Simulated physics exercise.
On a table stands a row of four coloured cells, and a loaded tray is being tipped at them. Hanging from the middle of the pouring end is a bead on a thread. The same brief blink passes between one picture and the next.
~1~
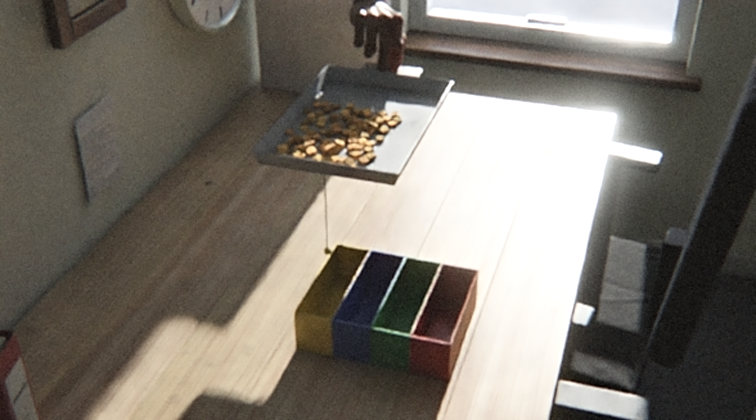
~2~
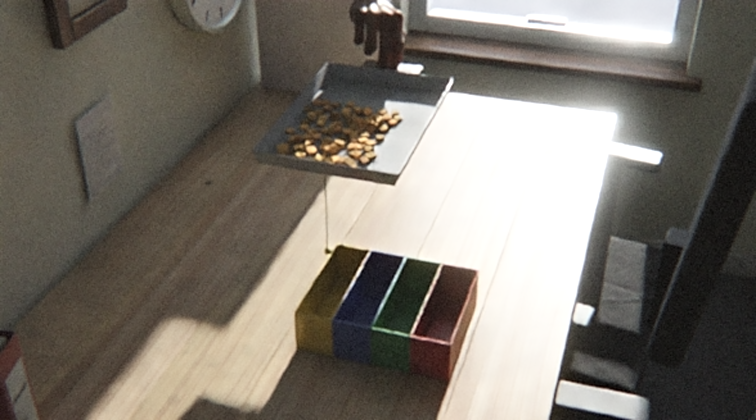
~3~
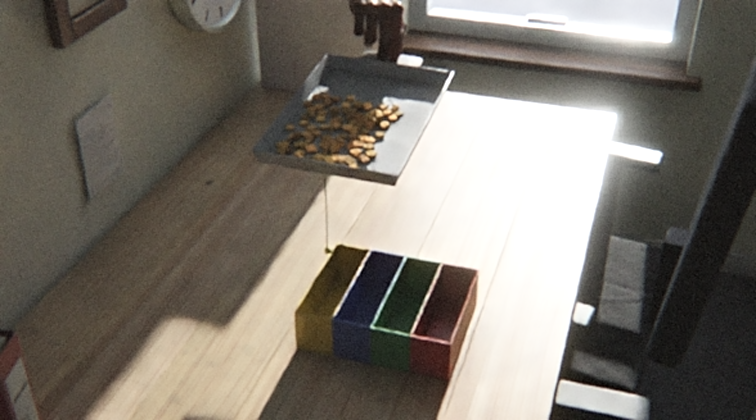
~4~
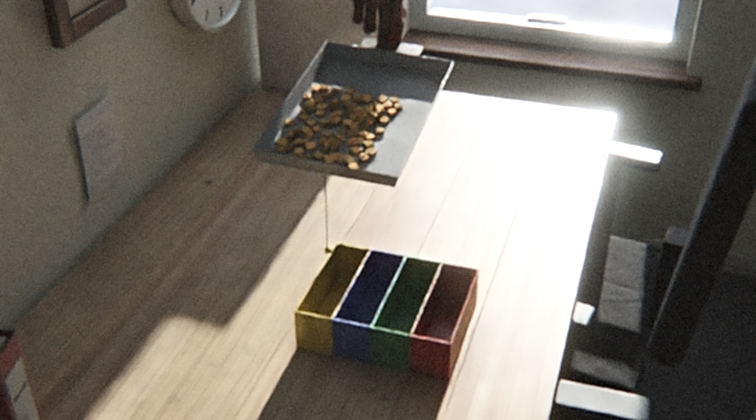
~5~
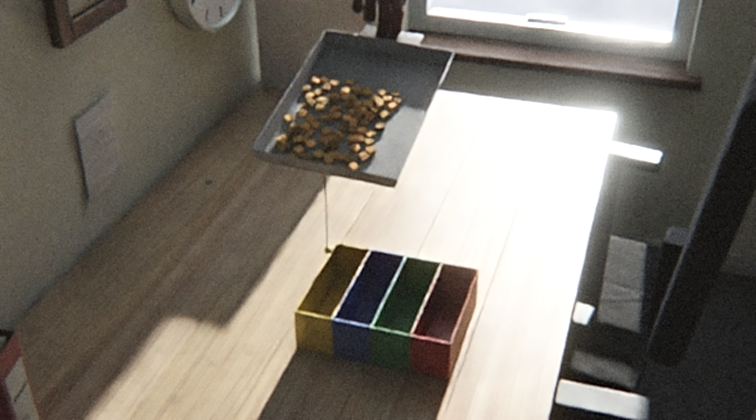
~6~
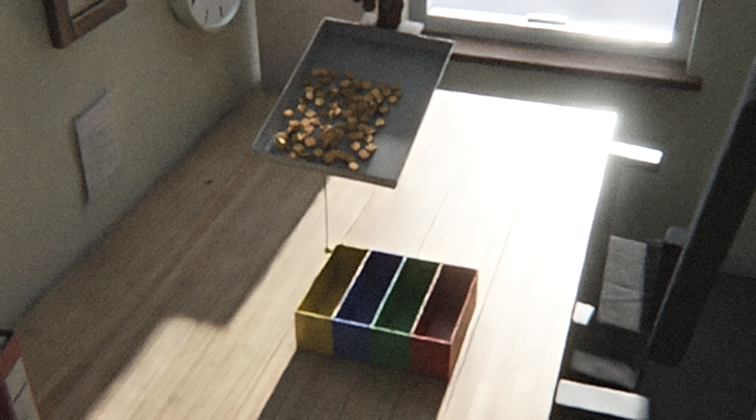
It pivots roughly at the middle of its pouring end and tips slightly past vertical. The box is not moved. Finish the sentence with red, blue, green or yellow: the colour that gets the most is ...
... Blue.
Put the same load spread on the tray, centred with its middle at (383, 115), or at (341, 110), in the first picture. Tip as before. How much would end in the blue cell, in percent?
It's 50 percent the first time and 50 percent the second.
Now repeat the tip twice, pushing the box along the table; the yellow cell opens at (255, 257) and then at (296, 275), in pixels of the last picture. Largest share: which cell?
Well, the first time it's that red cell, and the second time it's the green one.
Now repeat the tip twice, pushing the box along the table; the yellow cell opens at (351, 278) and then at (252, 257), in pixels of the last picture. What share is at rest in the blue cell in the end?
Trial 1 near 40 percent, trial 2 near 0 percent.
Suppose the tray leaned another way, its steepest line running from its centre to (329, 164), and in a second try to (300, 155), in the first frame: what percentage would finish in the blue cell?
Somewhere close to 10 % the first time, 0 % the second.
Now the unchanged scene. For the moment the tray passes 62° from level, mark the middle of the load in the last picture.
Centre estimate: (342, 155).
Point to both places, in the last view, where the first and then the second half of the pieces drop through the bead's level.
The opening part goes through (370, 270); what follows goes through (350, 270).
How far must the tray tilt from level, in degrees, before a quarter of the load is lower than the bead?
Roughly 105 degrees of turn.
Shortly afterwards, tray tipped steeply; all but a few on the tray; only a few falling or outside the box.
Next, tray tipped past a quarter turn; near two thirds on the tray; a little in the blue cell; a little in the green cell; only a few in the yellow cell; near a quarter falling or outside the box.
Some moments later, tray tipped past a quarter turn; near half in the blue cell; near a quarter in the yellow cell; near a quarter in the green cell; a little falling or outside the box.
In the end, tray tipped past a quarter turn; near half in the blue cell; near a quarter in the yellow cell; near a quarter in the green cell; none at all in the red cell; a little outside the box.
